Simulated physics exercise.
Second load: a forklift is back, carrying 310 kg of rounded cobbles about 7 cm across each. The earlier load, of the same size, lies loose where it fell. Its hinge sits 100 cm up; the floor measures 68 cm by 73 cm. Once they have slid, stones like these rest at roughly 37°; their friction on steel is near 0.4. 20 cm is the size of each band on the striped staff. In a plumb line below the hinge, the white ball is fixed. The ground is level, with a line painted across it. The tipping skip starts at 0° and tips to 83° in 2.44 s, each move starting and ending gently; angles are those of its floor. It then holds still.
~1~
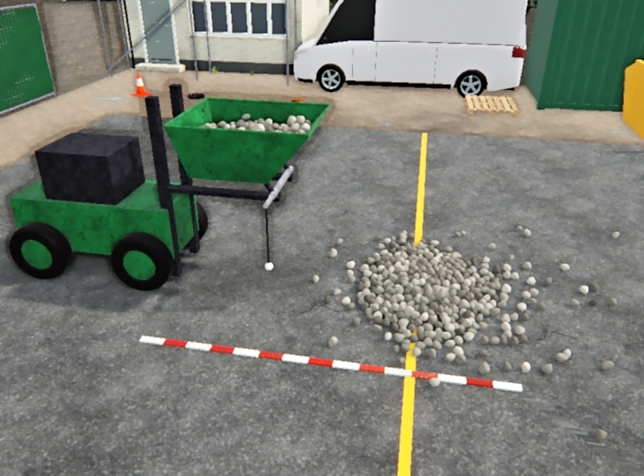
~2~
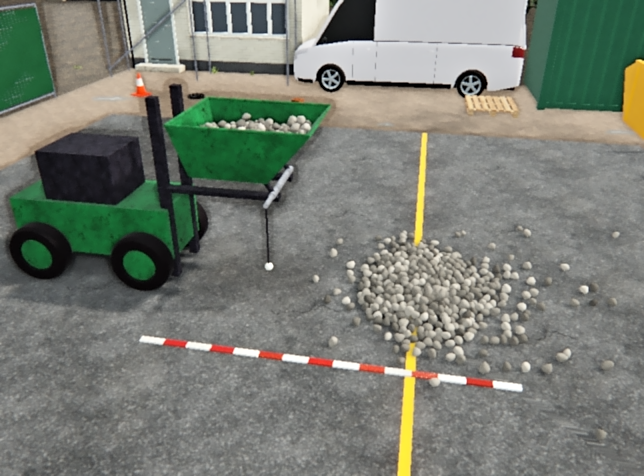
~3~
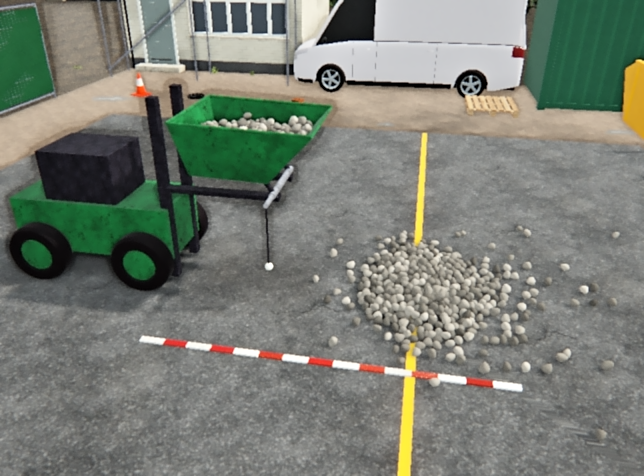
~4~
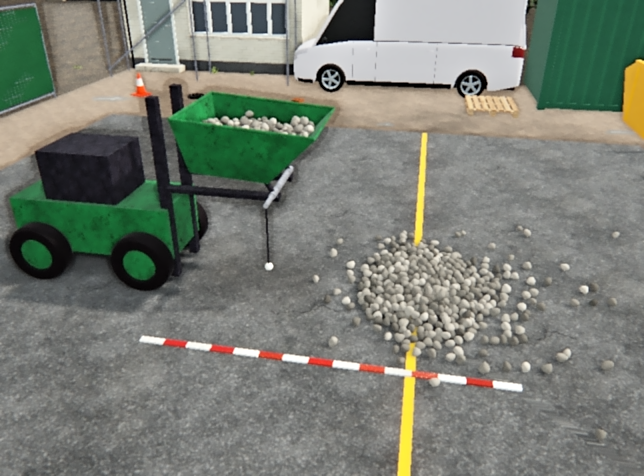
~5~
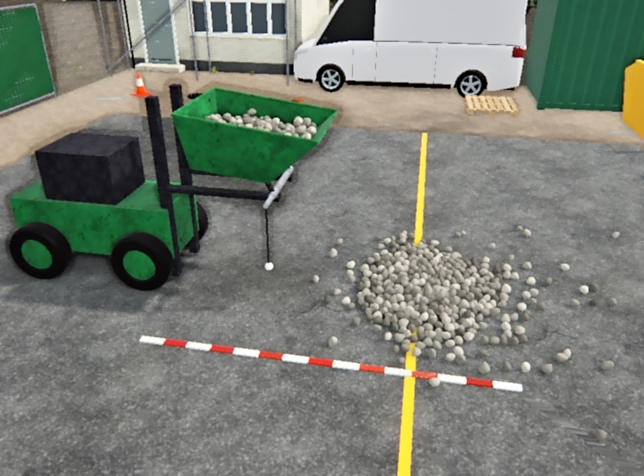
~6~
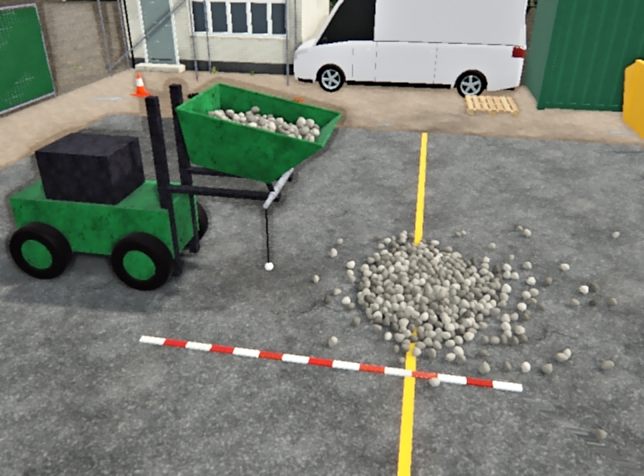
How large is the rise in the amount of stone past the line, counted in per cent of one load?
32 %.
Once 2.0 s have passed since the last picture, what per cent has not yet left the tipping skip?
Roughly 15 parts in a hundred of the load.
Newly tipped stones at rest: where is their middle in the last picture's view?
They settle centred around (395, 277).
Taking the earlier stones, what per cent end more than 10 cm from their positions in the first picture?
Estimate: 20 %, roughly.
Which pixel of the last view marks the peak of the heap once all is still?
In the last view, close to (405, 263).
Then, 1.3 s after the last picture the floor is at 70°; in per cent of one load, 97 in the tipping skip, 44 short of the line, 59 past the line; the foremost stones are at (605, 290).
Then, 2.0 s after the last picture the floor is at 83°; in per cent of one load, 16 in the tipping skip, 106 short of the line, 78 past the line; the foremost stones are at (605, 290).
Then, 2.3 s after the last picture the floor is at 83°; in per cent of one load, 1 in the tipping skip, 110 short of the line, 89 past the line; the foremost stones are at (605, 290).
Then, 4.8 s after the last picture the floor is at 83°; in per cent of one load, 0 in the tipping skip, 109 short of the line, 91 past the line; the foremost stones are at (605, 290). Net gain past the line, 32.
